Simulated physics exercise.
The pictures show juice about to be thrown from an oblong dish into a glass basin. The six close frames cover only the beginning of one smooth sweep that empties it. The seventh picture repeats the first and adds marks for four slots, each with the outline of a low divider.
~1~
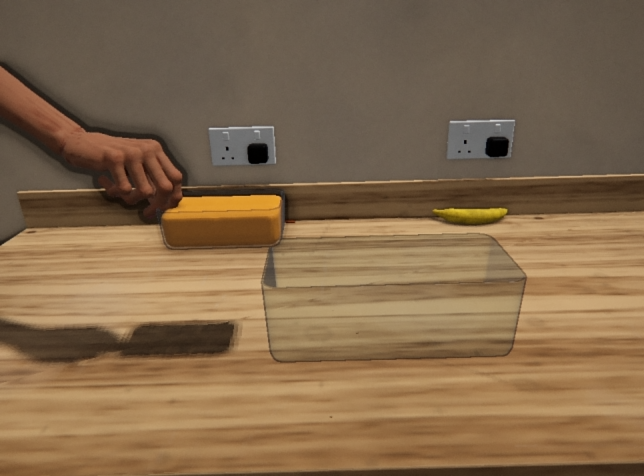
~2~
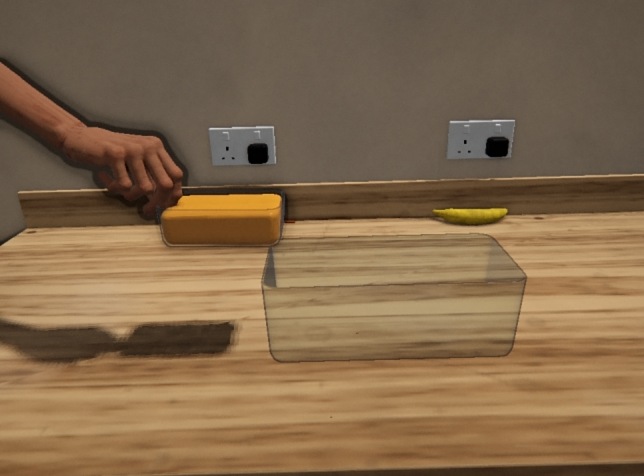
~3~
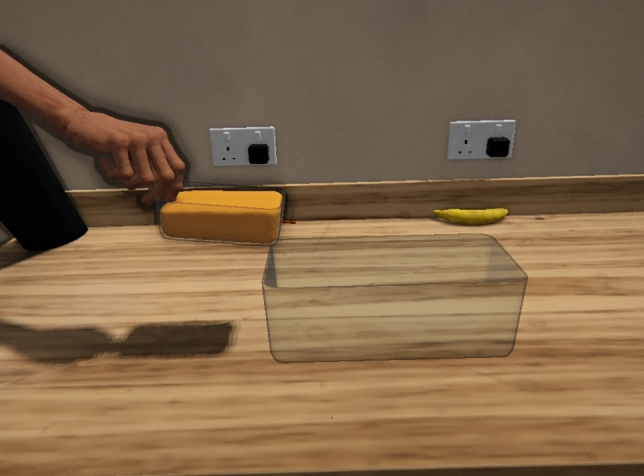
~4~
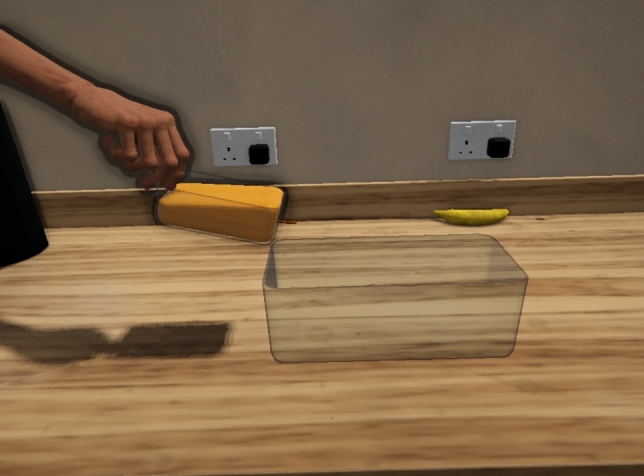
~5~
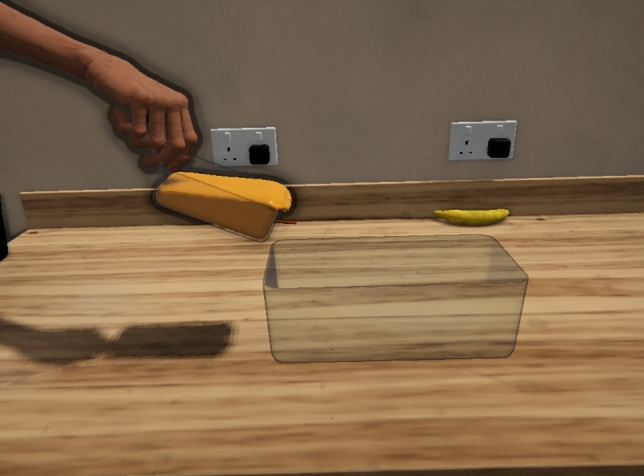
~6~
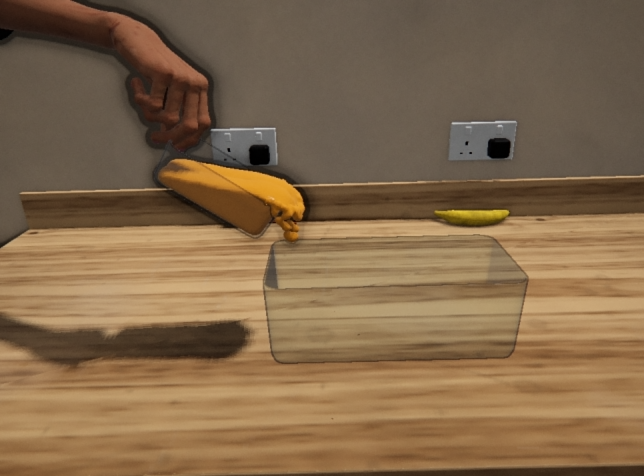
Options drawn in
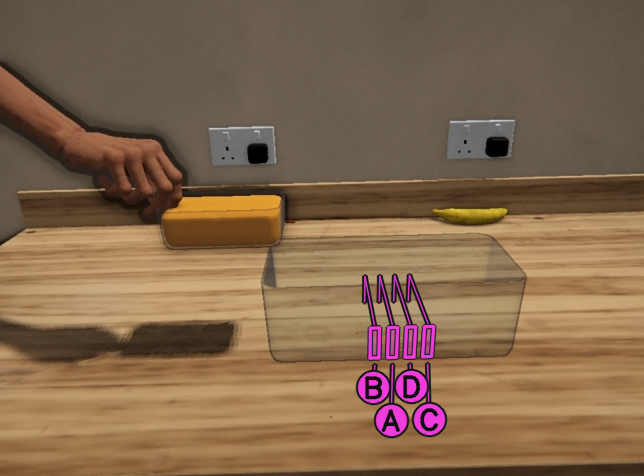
A hand at the left tilts an oblong dish of orange juice rightward on a wooden counter, gradually at first and then more steeply, and the juice runs over its lip beside a clear, empty basin.
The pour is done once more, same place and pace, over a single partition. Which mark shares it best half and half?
Take B.
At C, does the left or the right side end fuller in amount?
More ends on the left.
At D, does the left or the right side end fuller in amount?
The left side.
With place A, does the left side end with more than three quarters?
Yes, it does.
On the marked copy, A at (392, 364); B at (374, 365); C at (427, 363); D at (410, 364).
With A, about 86 % ends left of the wall and 12 % right of it.
With B, about 50 % ends left of the wall and 48 % right of it.
With C, about 93 % ends left of the wall and 5 % right of it.
With D, about 94 % ends left of the wall and 5 % right of it.
